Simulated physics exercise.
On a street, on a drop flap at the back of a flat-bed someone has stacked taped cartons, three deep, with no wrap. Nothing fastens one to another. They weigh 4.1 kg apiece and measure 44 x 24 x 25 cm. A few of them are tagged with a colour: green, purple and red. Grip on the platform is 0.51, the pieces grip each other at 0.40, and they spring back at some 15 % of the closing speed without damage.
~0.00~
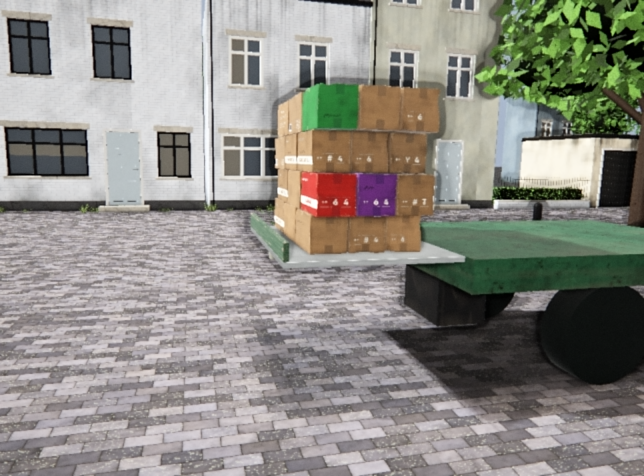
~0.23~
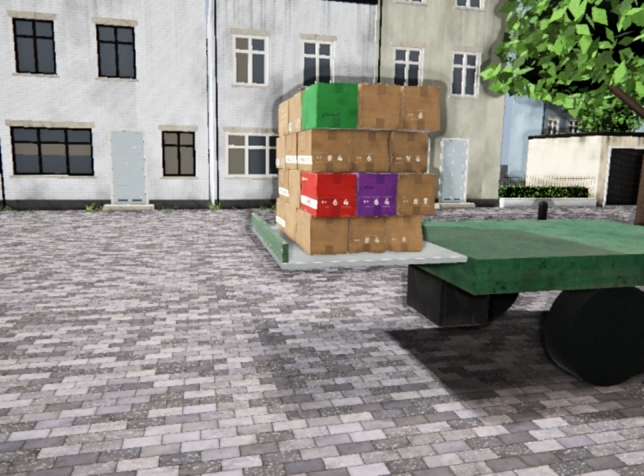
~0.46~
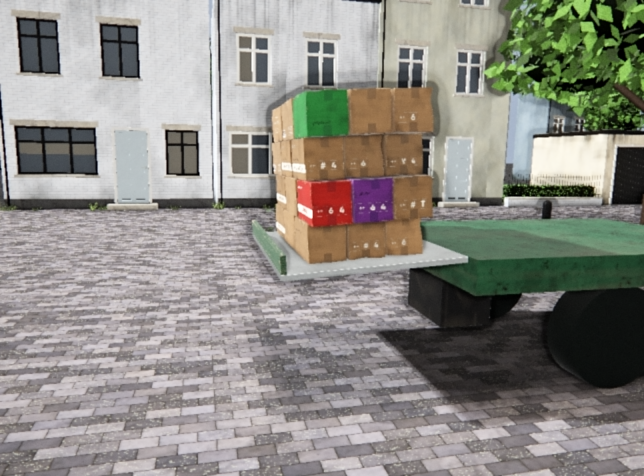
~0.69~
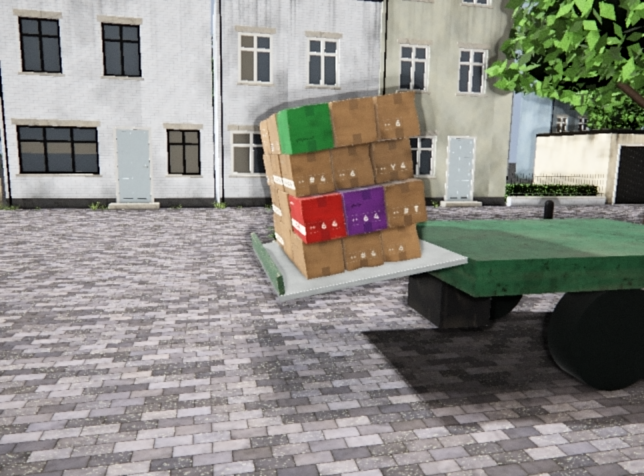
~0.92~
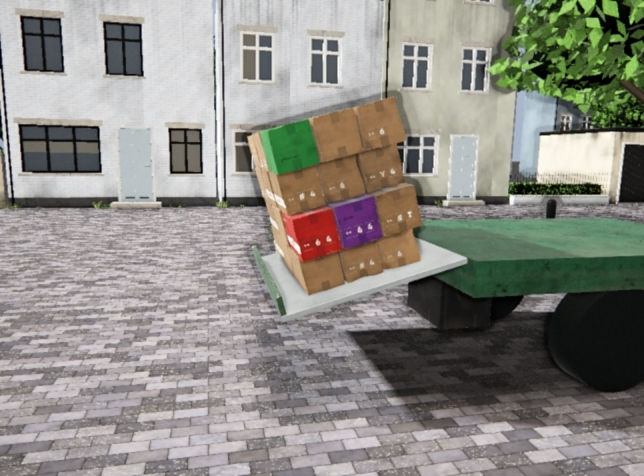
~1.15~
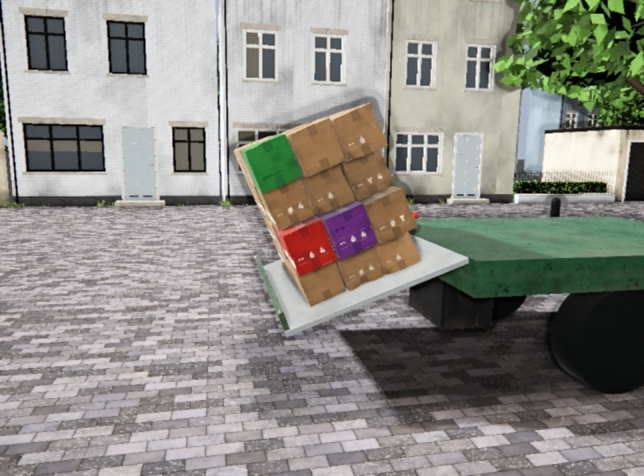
A stack of cartons leans steadily left as the flap beneath it tilts downward.
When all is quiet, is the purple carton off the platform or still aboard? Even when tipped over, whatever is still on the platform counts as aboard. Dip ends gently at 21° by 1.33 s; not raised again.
It stays up there.
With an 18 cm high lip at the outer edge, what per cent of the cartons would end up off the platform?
50 per cent.
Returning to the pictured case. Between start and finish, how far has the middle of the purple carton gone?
I'd estimate near 50 cm.
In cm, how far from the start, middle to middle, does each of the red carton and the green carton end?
Distances: Red 140, green 220 (cm).
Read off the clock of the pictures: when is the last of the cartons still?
Around 2.5 s.
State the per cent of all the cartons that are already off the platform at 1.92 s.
50 percent by then.
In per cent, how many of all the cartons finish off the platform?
That comes to around 50 percent.
After 1.28 s, slope 21°; none of the 36 cartons off the platform, 35 disturbed; purple carton leaning 9°; green carton leaning 10°.
After 1.46 s, slope 21°; 3 of the 36 cartons off the platform; purple carton leaning 25°; green carton leaning 25°.
After 1.66 s, slope 21°; 15 of the 36 cartons off the platform; purple carton leaning 52°; red carton leaning 54°, 15 cm lower.
After 1.92 s, slope 21°; 18 of the 36 cartons off the platform; purple carton leaning 49°; red carton on its side.
At rest (2.8 s), slope 21°; 18 of the 36 cartons off the platform; purple carton leaning 49°; red carton on its side; green carton on its side. As the last picture would show them, middles, purple carton near (300, 246), red carton near (196, 390).
